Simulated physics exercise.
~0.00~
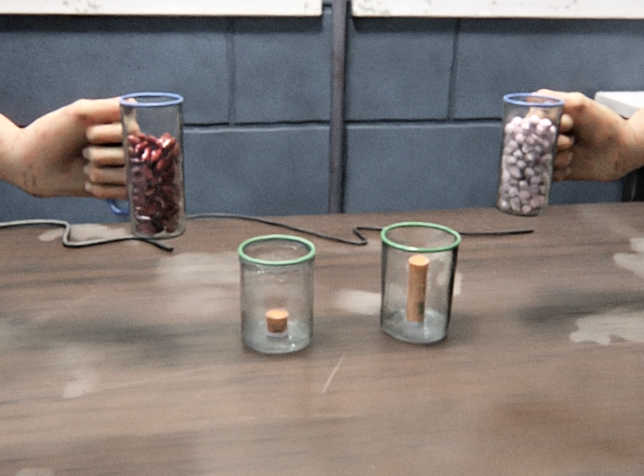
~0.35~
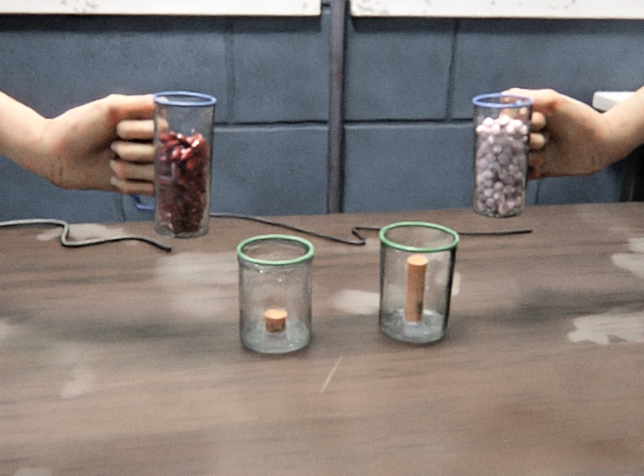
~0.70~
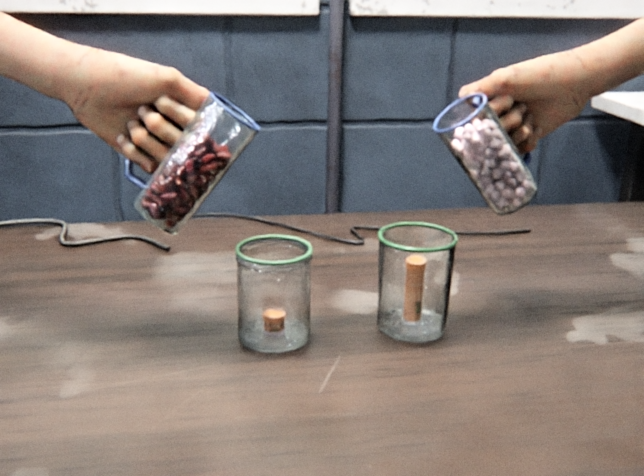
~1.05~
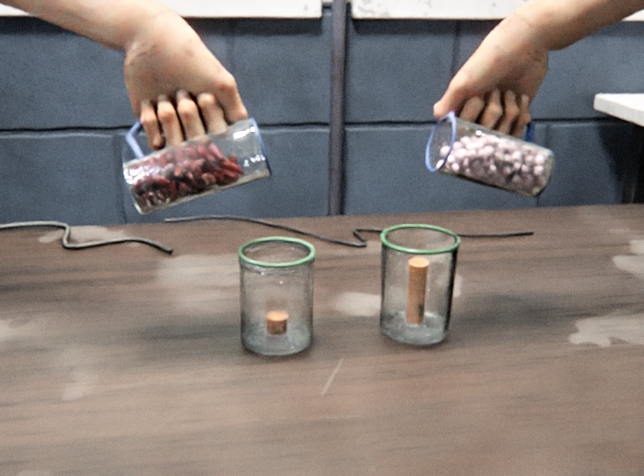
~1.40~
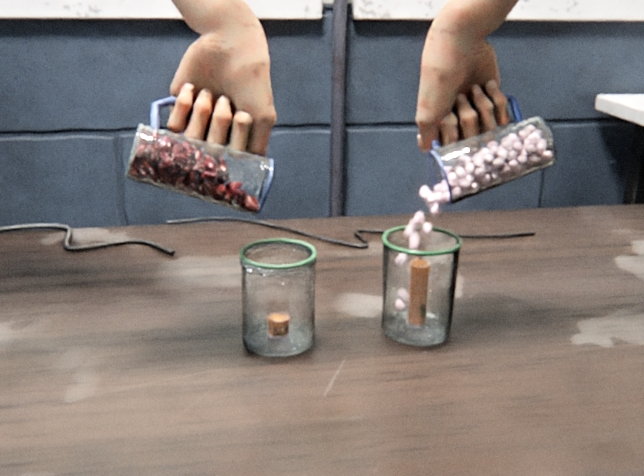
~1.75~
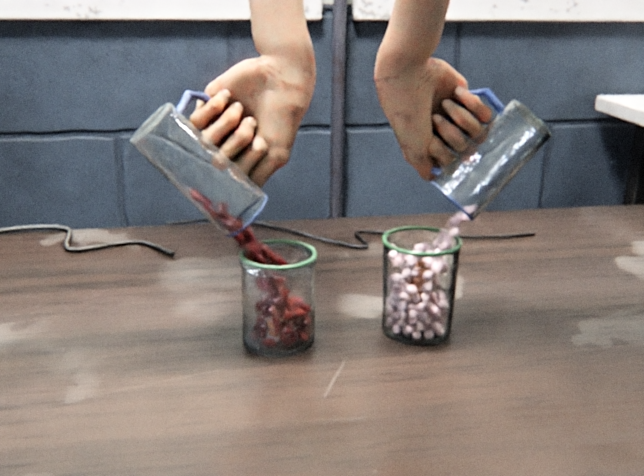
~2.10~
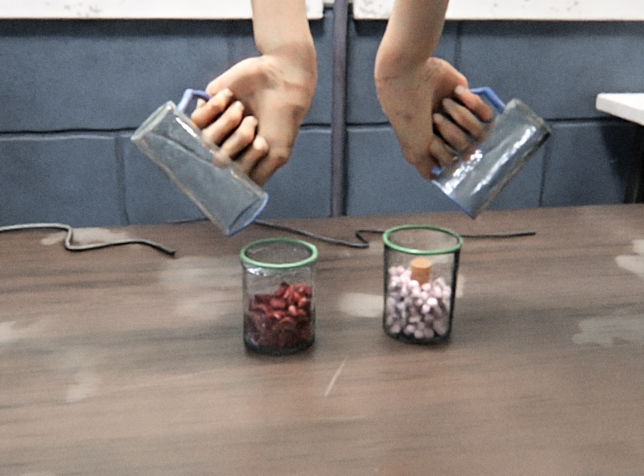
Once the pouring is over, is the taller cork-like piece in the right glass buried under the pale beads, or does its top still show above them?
Its top still shows above the pale beads, while the short piece in the left glass is hidden under the red ones.
